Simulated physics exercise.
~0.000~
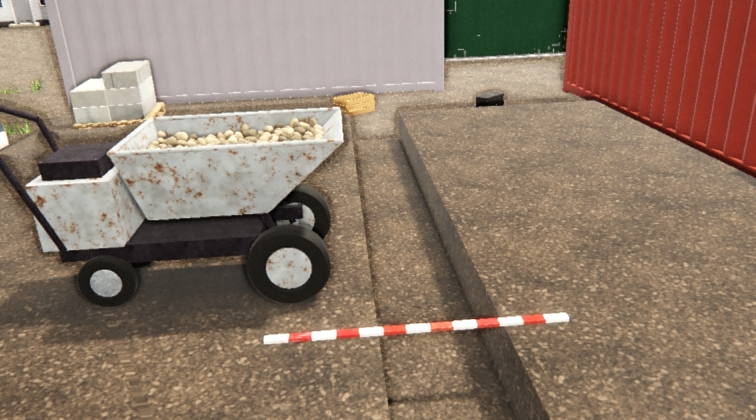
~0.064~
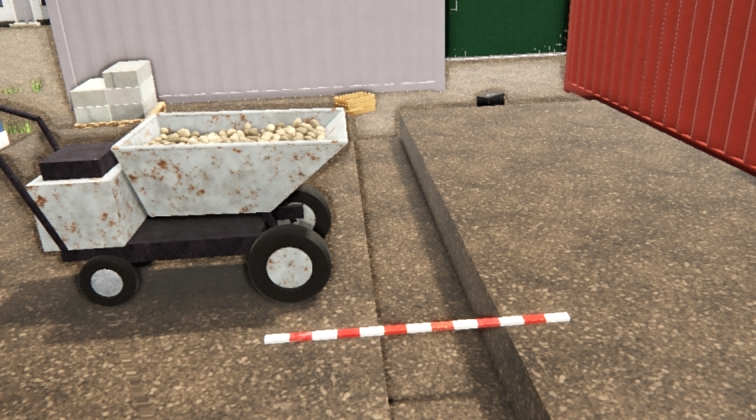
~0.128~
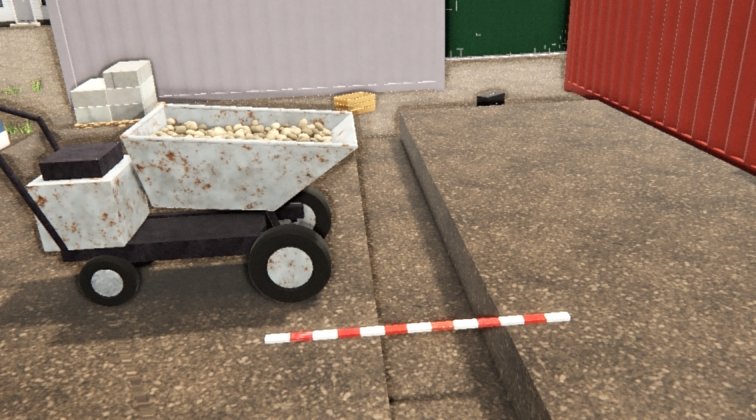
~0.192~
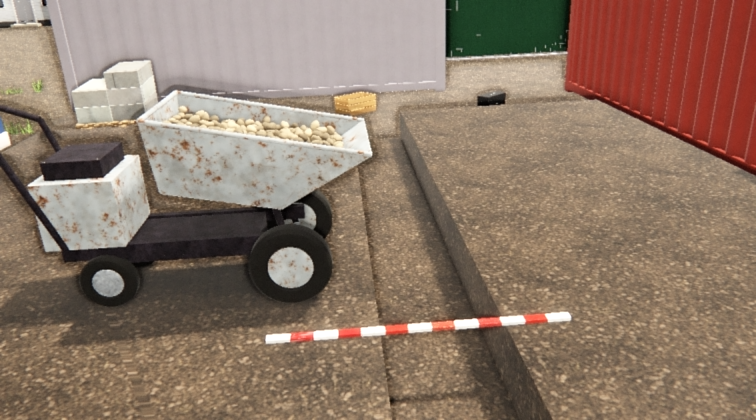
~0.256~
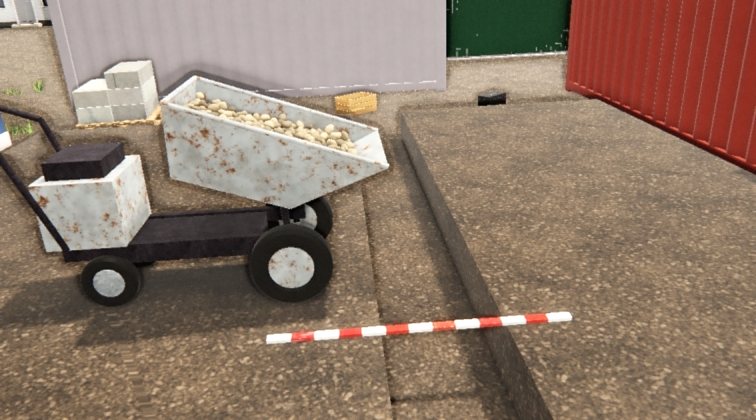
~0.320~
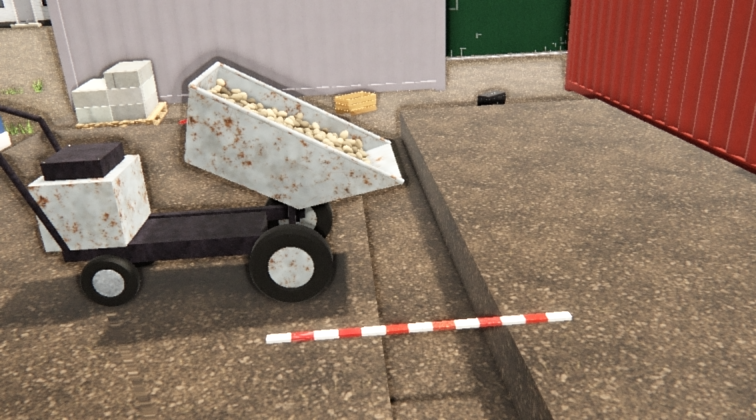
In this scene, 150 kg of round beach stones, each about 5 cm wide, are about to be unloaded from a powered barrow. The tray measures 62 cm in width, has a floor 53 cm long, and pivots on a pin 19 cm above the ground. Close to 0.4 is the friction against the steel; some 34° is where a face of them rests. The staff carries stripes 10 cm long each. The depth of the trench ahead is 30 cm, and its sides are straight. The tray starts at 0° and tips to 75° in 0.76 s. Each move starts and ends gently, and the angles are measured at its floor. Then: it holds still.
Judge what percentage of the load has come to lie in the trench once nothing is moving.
Roughly 79 in every hundred.
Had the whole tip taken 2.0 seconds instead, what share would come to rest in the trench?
Something close to 85 per cent.
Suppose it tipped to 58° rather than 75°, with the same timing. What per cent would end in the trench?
Then about 60 per cent.
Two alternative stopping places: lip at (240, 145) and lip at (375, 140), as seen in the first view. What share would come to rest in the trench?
About 80 and 40 per cent.
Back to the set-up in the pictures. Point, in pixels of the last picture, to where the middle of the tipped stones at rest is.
Their centre sits close to (449, 299).
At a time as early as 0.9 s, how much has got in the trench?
Around 45 per cent of it.
After 0.6 s the floor is at 63°; 100 % in the tray; the foremost stones are at (420, 216).
After 0.9 s the floor is at 75°; 50 % in the tray, 45 % in the trench, 5 % past the trench; the foremost stones are at (510, 263).
After 1.2 s the floor is at 75°; 2 % in the tray, 77 % in the trench, 21 % past the trench; the foremost stones are at (635, 245).
After 3.2 s the floor is at 75°; 0 % in the tray, 79 % in the trench, 21 % past the trench; the foremost stones are past the picture's edge.
